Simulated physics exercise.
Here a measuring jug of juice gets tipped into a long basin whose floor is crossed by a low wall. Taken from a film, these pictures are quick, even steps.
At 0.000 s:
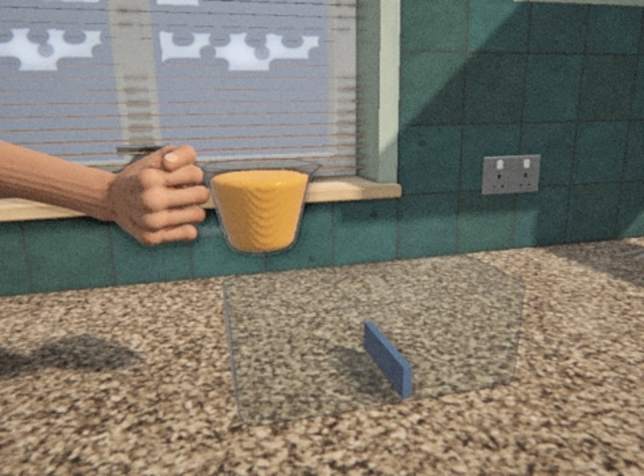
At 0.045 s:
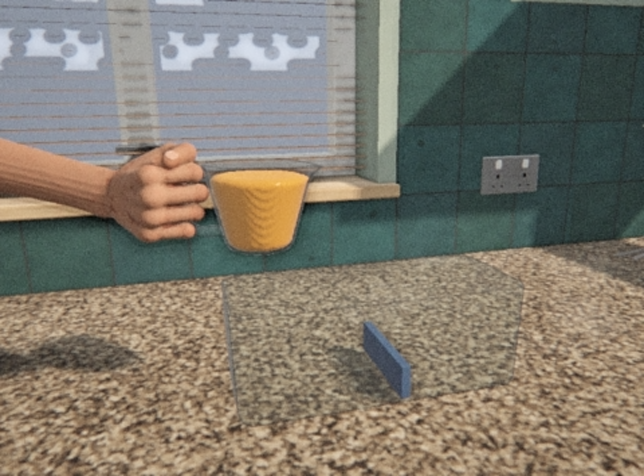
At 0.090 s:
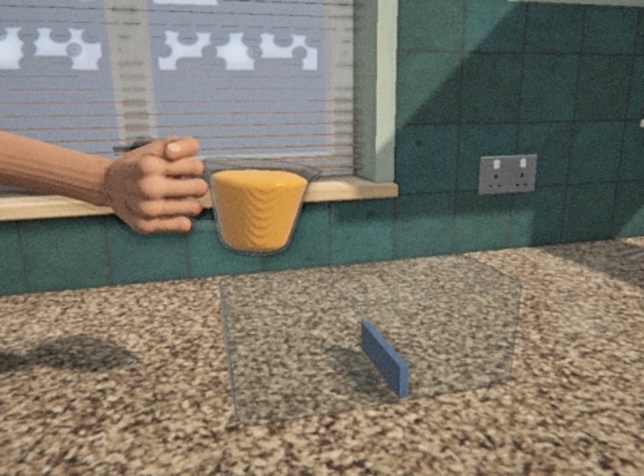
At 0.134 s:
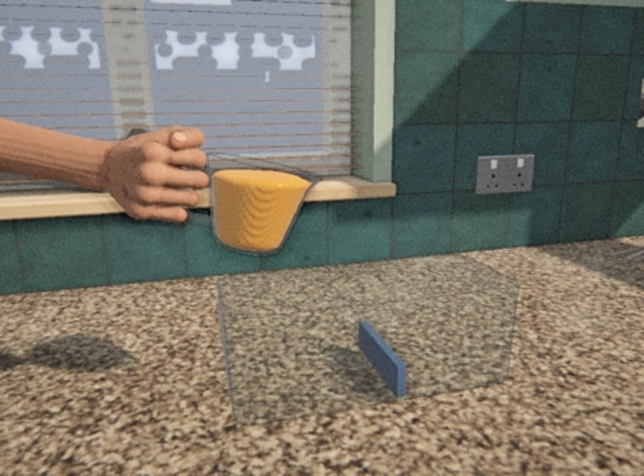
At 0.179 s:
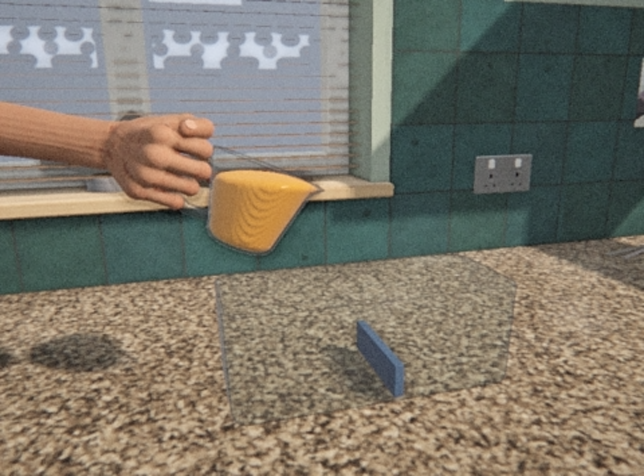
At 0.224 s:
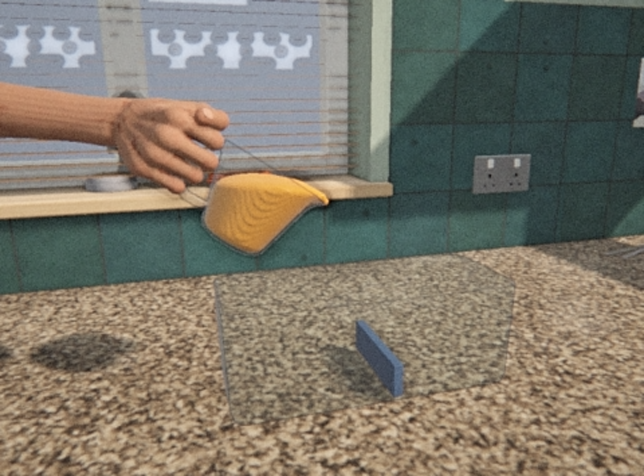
A hand held a clear jug of orange juice above a see-through basin with a low blue wall inside, then tilted it steadily to the right until the juice reached over the lip.
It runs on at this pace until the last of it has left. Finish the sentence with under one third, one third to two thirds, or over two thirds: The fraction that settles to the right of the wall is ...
The fraction that settles to the right of the wall is under one third.
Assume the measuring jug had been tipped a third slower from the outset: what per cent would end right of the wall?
I'd say close to 10 %.
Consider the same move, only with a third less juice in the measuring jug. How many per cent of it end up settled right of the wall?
I'd put it at some 5 %.
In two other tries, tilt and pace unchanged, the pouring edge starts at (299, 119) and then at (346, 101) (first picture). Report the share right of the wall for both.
First try: About 10 %; second try: About 50 %.
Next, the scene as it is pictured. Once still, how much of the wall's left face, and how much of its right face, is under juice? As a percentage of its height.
Left 40 %, right 0 %.
After 0.48 s the tilt is 97° and 31 per cent is still to pour, 47 is left of the wall and 2 right of it.
After 0.67 s the tilt is 104° and 2 per cent is still to pour, 89 is left of the wall and 4 right of it.
After 0.87 s the tilt is 104° and 0 per cent is still to pour, 88 is left of the wall and 9 right of it.
After 1.08 s the tilt is 104° and 0 per cent is still to pour, 88 is left of the wall and 9 right of it.
In the end 88 per cent lies left of the wall, 9 right of it and 3 outside.
